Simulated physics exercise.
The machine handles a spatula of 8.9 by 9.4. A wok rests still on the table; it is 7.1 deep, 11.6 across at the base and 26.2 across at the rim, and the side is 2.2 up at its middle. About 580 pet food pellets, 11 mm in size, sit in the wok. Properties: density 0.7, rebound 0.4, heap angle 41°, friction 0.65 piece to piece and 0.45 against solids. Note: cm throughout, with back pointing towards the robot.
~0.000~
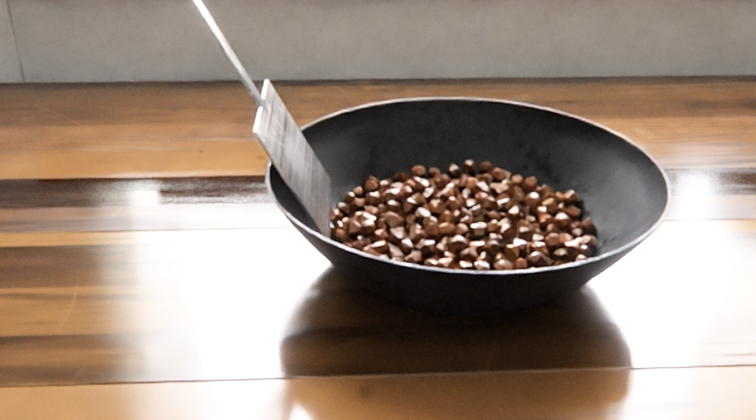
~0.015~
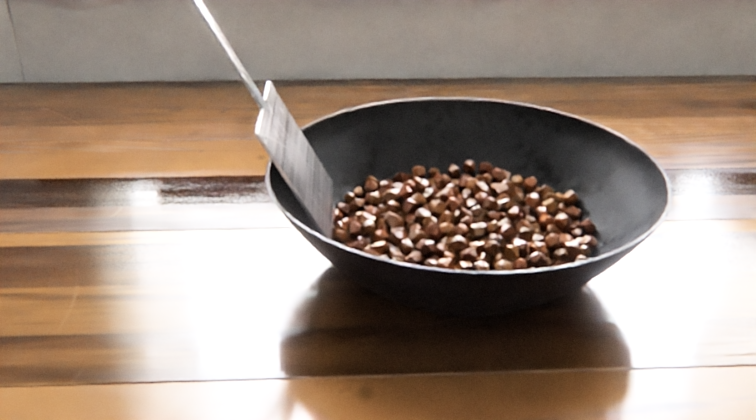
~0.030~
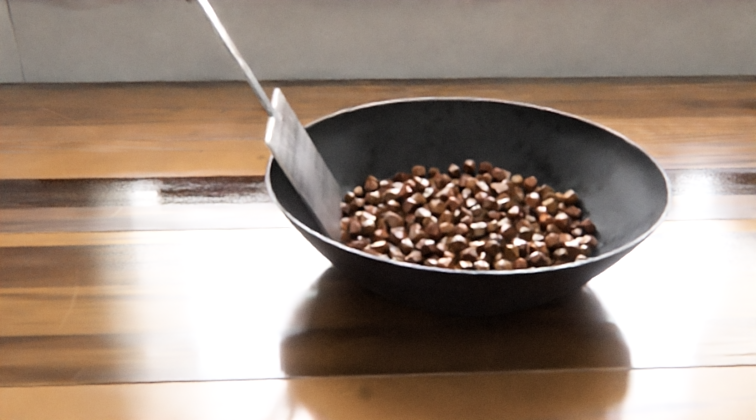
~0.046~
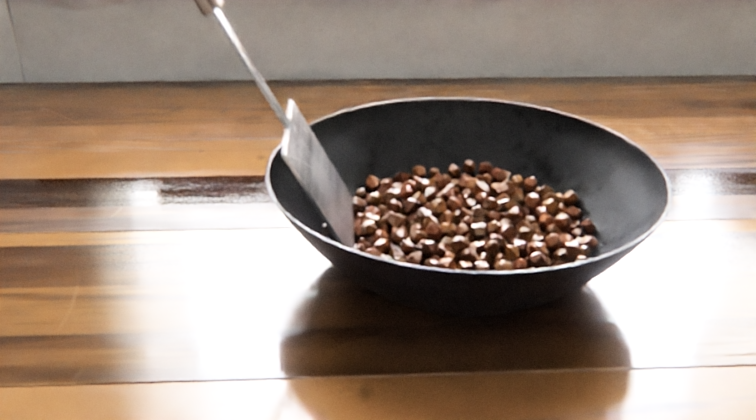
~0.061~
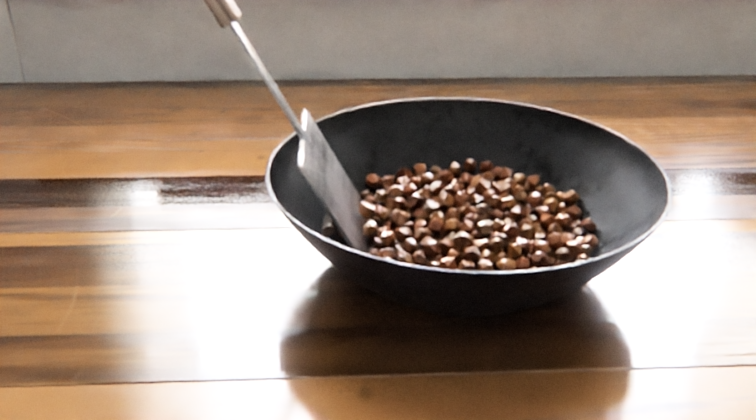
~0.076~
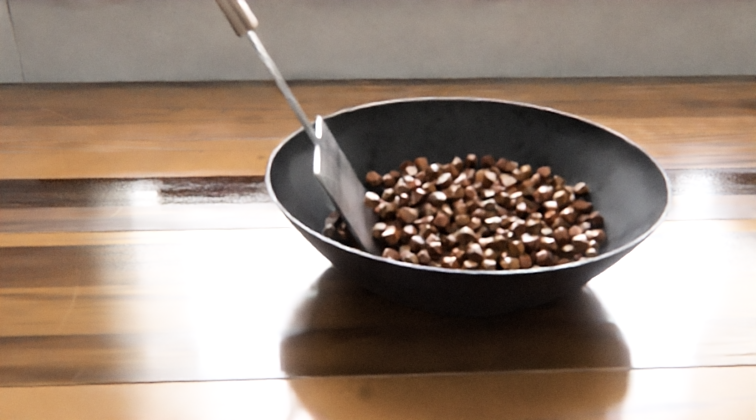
A dark, wide wok holding a heap of glossy brown pellets sits on a shiny striped wooden table before a pale grey wall, viewed from slightly above by a still camera. A grey metal spatula leans inside its left edge, its thin handle rising to the upper left. The spatula slides slowly right and slightly down, nudging the pellets rightward, while the wok stays still.
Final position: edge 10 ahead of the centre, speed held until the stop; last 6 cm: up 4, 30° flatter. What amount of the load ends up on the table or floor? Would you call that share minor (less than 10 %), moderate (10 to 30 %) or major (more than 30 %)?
I would call it major.
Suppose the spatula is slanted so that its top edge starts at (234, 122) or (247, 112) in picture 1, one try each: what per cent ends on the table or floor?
Roughly 45% and 45%.
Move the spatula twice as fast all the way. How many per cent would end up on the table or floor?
Approx. 55 per cent.
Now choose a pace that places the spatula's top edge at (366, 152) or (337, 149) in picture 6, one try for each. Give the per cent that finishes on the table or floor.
About 50 and 55 per cent.
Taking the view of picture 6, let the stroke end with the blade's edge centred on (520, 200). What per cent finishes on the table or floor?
I'd put it near 0 per cent.
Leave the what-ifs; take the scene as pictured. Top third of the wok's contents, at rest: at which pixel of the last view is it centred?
Roughly (571, 224).
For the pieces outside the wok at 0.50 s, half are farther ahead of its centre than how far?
It's close to 22 cm ahead of the centre.
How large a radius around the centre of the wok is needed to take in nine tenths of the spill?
The distance is roughly 35 cm.
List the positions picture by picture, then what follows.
In the first frame, spatula top edge at (261, 104), sloping 62°; upper third of the load around (466, 223), from x 330 to 590, top at y 170; 576 in the wok.
In the second frame, spatula top edge at (263, 105), sloping 62°; upper third of the load around (466, 223), from x 330 to 590, top at y 170.
In the third frame, spatula top edge at (272, 113), sloping 62°; upper third of the load around (466, 223), from x 330 to 590, top at y 170.
In the fourth frame, spatula top edge at (287, 125), sloping 62°; upper third of the load around (467, 223), from x 330 to 590, top at y 165.
In the fifth frame, spatula top edge at (303, 135), sloping 62°; upper third of the load around (467, 219), from x 330 to 590, top at y 165.
In the sixth frame, spatula top edge at (318, 143), sloping 62°; upper third of the load around (484, 211), from x 330 to 600, top at y 160; 576 in the wok.
After 0.17 s, sloping 62°, highest piece 18 above the table; 573 in the wok, 3 on the blade or in flight.
After 0.26 s, sloping 53°, highest piece 33 above the table; 561 in the wok, 15 on the blade or in flight.
After 0.50 s, sloping 32°, highest piece 35 above the table; 310 in the wok, 128 on the table or floor, 138 on the blade or in flight.
After 1.55 s, sloping 32°, highest piece 6 above the table; 310 in the wok, 266 on the table or floor.
At rest, 310 in the wok, 266 on the table or floor. That is 46 % on the table or floor.
